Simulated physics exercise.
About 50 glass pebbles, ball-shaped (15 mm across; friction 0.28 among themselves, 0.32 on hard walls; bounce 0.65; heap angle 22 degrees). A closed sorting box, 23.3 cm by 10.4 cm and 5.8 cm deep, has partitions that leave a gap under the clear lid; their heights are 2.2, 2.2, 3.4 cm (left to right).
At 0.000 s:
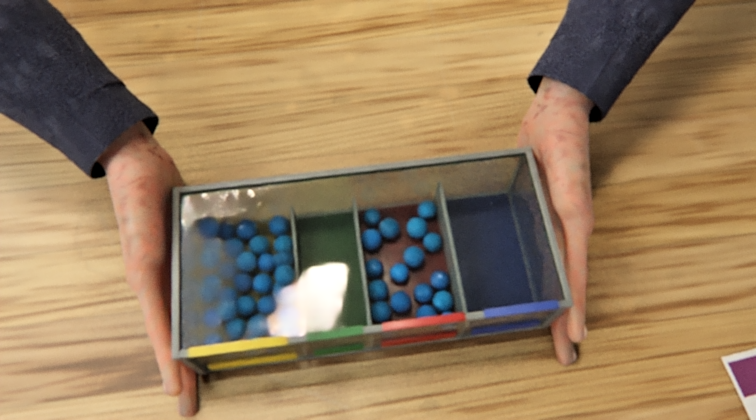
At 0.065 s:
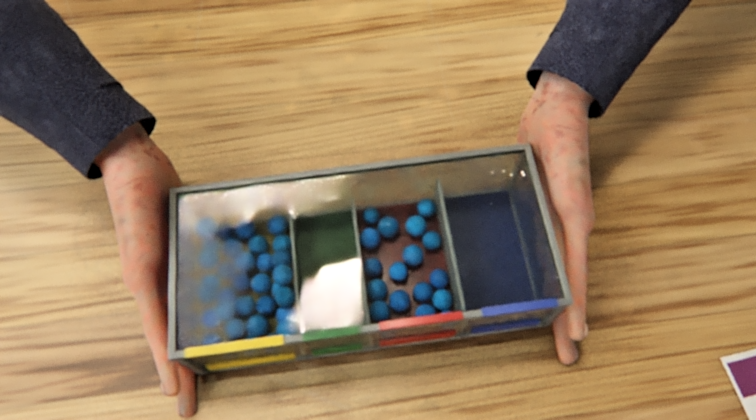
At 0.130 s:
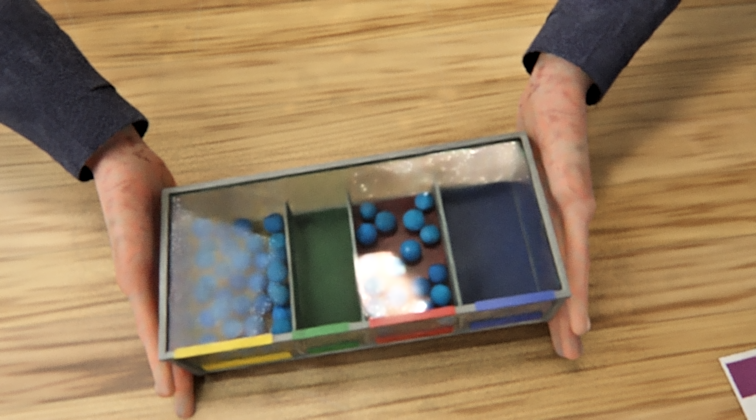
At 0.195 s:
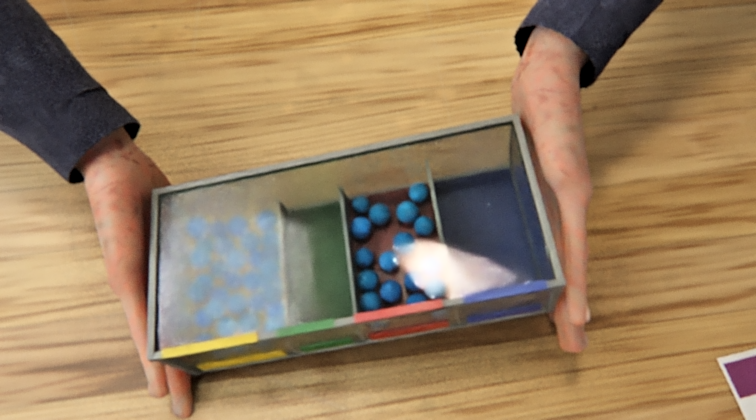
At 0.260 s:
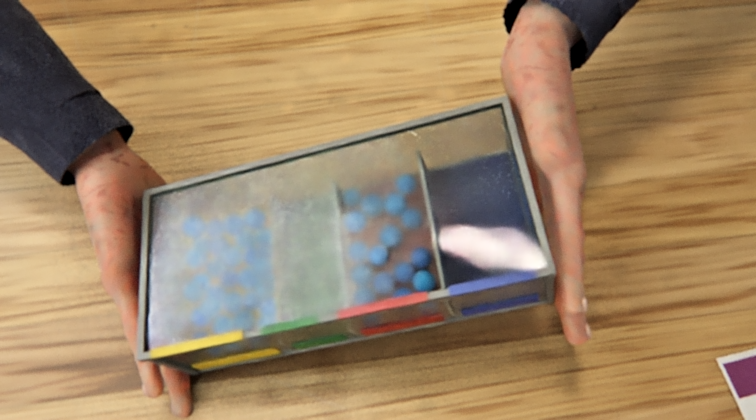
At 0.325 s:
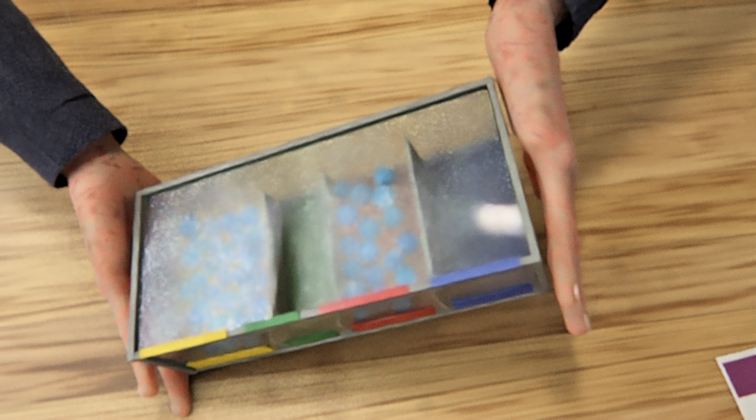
Two hands tilting a clear-lidded sorting box, raising its right side while blue balls stay in the yellow and red compartments.
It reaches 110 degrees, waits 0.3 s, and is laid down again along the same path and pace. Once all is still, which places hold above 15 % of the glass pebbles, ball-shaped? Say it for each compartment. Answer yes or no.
Red: No, blue: No, green: No, yellow: Yes.
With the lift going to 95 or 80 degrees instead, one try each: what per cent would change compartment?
Some 35 and 5 per cent.
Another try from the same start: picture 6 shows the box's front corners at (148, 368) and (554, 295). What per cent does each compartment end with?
Red 0; blue 0; green 10; yellow 90.
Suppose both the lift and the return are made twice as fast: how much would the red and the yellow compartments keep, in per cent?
Red 0, yellow 100.
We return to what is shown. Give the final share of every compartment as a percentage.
Red 0; blue 0; green 0; yellow 100.
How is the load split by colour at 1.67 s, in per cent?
Red 0; blue 0; green 0; yellow 100.
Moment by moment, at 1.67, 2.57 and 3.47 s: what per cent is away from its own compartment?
In turn: 35, 35, 35.
After 1.67 s, tilt 110 degrees; yellow 100 %.
After 2.57 s, tilt 55 degrees; yellow 100 %.
Then, at 3.47 s, tilt 0 degrees; yellow 100 %.
In the end, at 4.2 s, red 0 %, blue 0 %, green 0 %, yellow 100 %.
